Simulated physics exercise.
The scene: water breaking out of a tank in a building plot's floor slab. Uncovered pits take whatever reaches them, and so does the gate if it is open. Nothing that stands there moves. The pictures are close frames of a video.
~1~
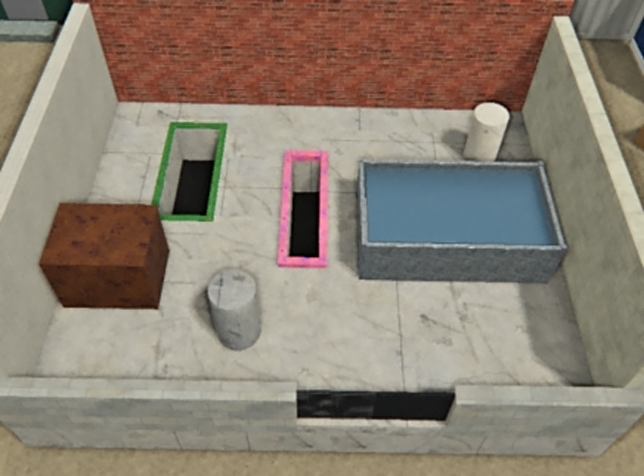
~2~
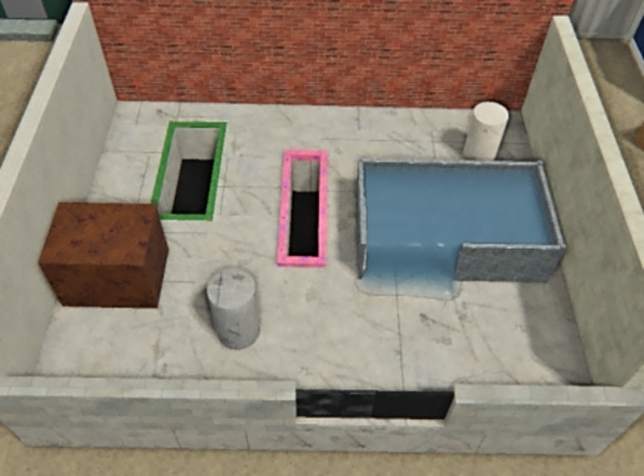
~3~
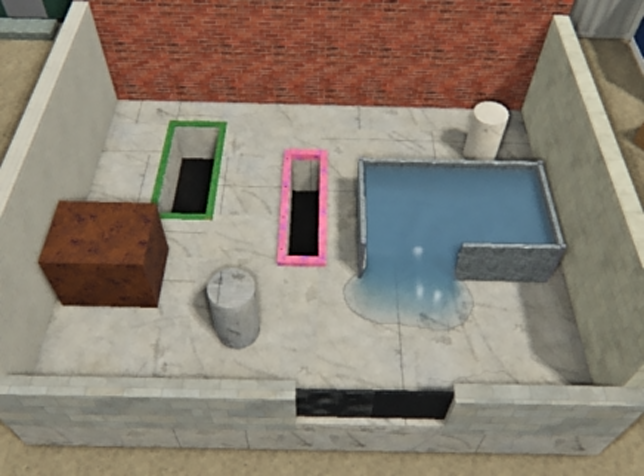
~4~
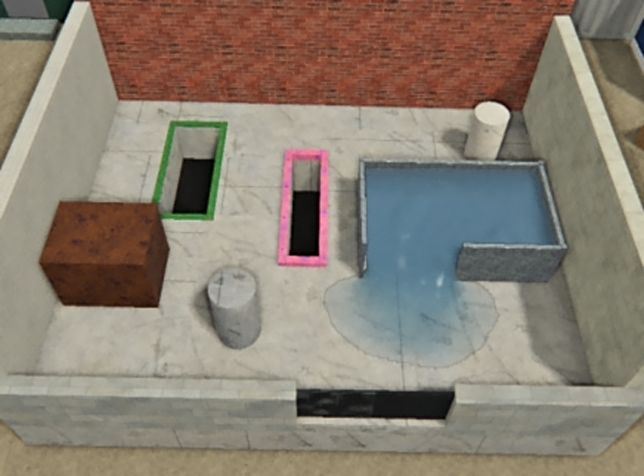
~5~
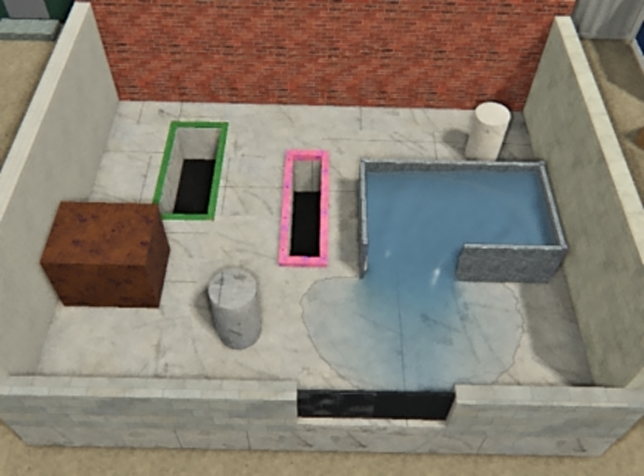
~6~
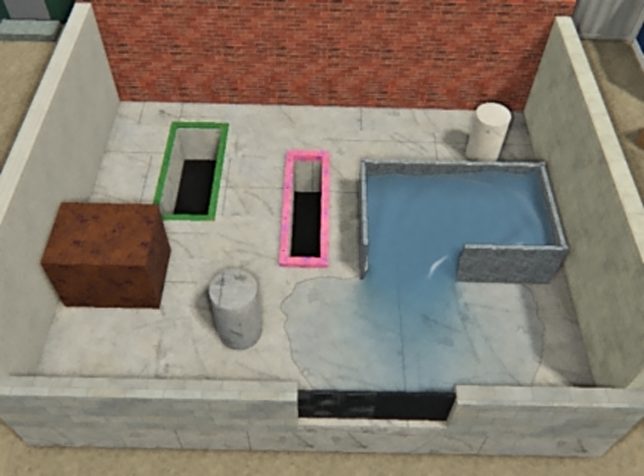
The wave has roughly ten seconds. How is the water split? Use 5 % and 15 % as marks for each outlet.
The gate takes under 5 %; the pink pit takes under 5 %; the green pit takes from 5 to 15 %.
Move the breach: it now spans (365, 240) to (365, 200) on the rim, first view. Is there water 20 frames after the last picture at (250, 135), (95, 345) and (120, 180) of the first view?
As listed: Free of water, flooded, clear.
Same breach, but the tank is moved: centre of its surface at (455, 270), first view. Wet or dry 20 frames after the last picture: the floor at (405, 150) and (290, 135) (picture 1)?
One after the other: Free of water, clear.
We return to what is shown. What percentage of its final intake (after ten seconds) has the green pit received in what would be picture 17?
I make it 0 per cent.
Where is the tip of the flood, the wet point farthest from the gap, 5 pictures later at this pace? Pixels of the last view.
Around (196, 404).
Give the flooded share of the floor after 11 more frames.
I make it 35 per cent.
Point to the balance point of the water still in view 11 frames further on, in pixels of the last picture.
Around (416, 297).
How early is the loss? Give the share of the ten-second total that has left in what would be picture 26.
Roughly 0 per cent.
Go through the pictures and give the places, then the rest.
In the first picture, the open tank at (456, 206) is whole and still.
In the second picture, water pours out at (409, 267) and has run to (456, 289).
In the third picture, water pours out at (409, 267) and has run to (456, 320).
In the fourth picture, the front is at (440, 362), out from the gap at (410, 269).
In the fifth picture, the front is at a hidden place, out from the gap at (410, 269).
In the sixth picture, water pours out at (411, 270) and has run to a hidden place.
A moment on, water covers 20 % of the floor; the gate 0 %, the pink pit 0 %, the green pit 0 %.
Next, water covers 35 % of the floor; the gate 0 %, the pink pit 0 %, the green pit 0 %.
Then, water covers 45 % of the floor; the gate 0 %, the pink pit 0 %, the green pit 0 %.
Later, water covers 70 % of the floor; the gate 0 %, the pink pit 0 %, the green pit 2 %.
In the end, water covers 90 % of the floor; the gate 0 %, the pink pit 1 %, the green pit 8 %.
